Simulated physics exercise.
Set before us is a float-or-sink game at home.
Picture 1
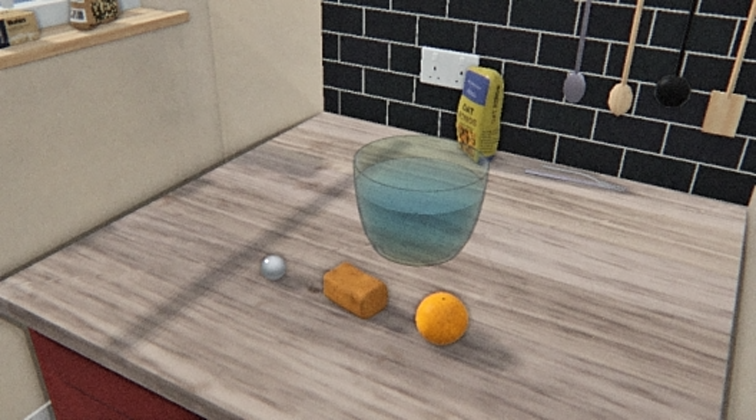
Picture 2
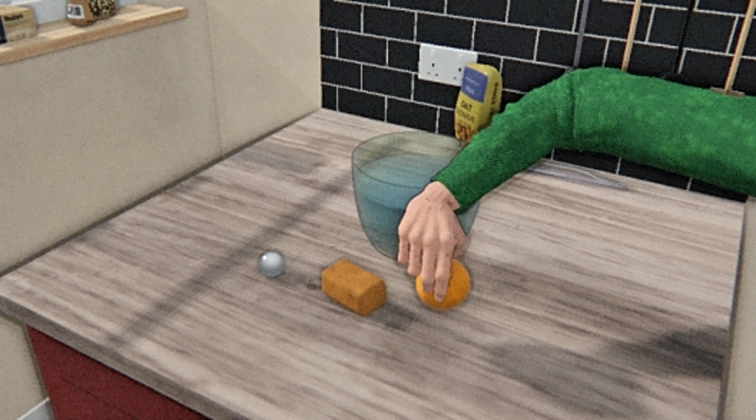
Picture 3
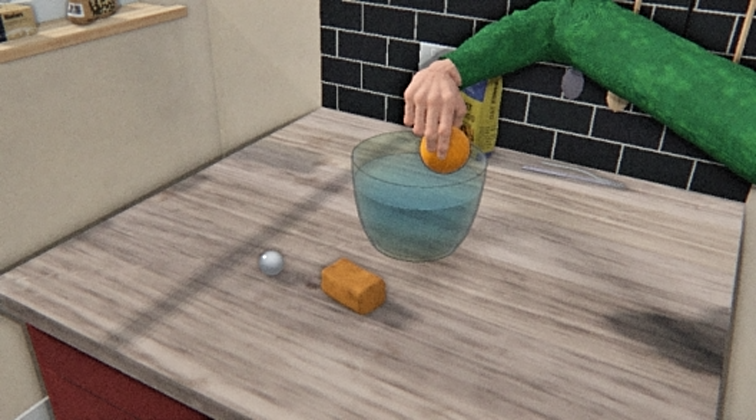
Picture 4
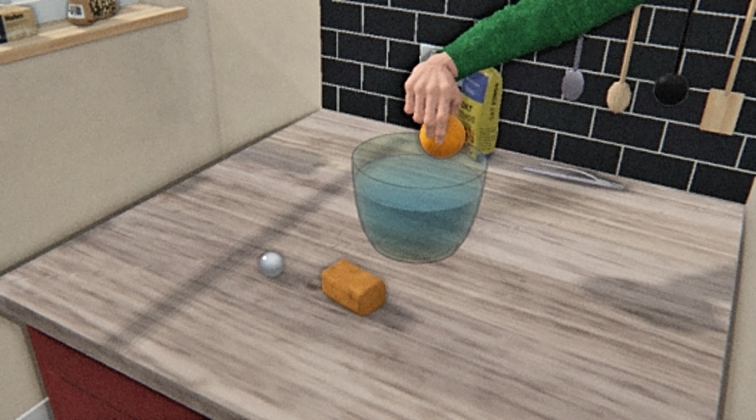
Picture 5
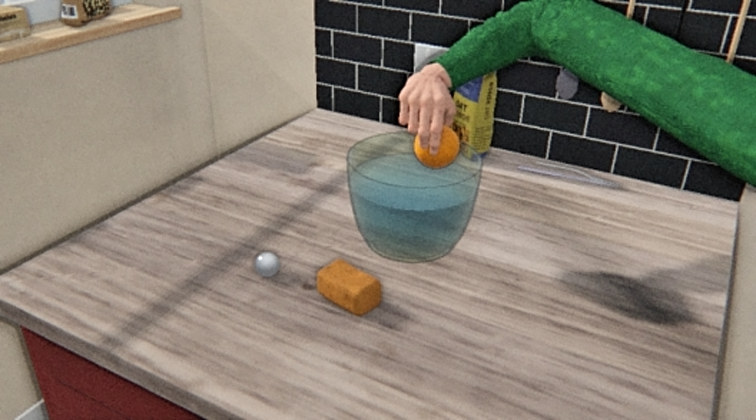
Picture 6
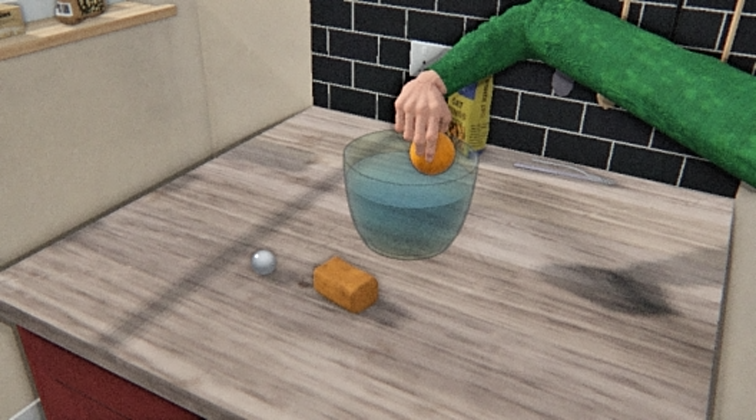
A hand picks up an orange, carries it over the water basin, and lowers it slightly.
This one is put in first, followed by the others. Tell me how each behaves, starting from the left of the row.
Going from the left, the first one heads down, the next one keeps afloat, and the last one keeps afloat.
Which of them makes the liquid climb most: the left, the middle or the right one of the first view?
The rightmost piece.
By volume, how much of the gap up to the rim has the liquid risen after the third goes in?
I'd put it near 18 per cent.
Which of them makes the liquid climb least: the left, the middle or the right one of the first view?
That'd be the far-left item.
A moment on, the orange stays afloat.
Further on, the bread roll stays afloat.
When it is over, the steel ball drops to the bottom; afloat, bread roll and orange.
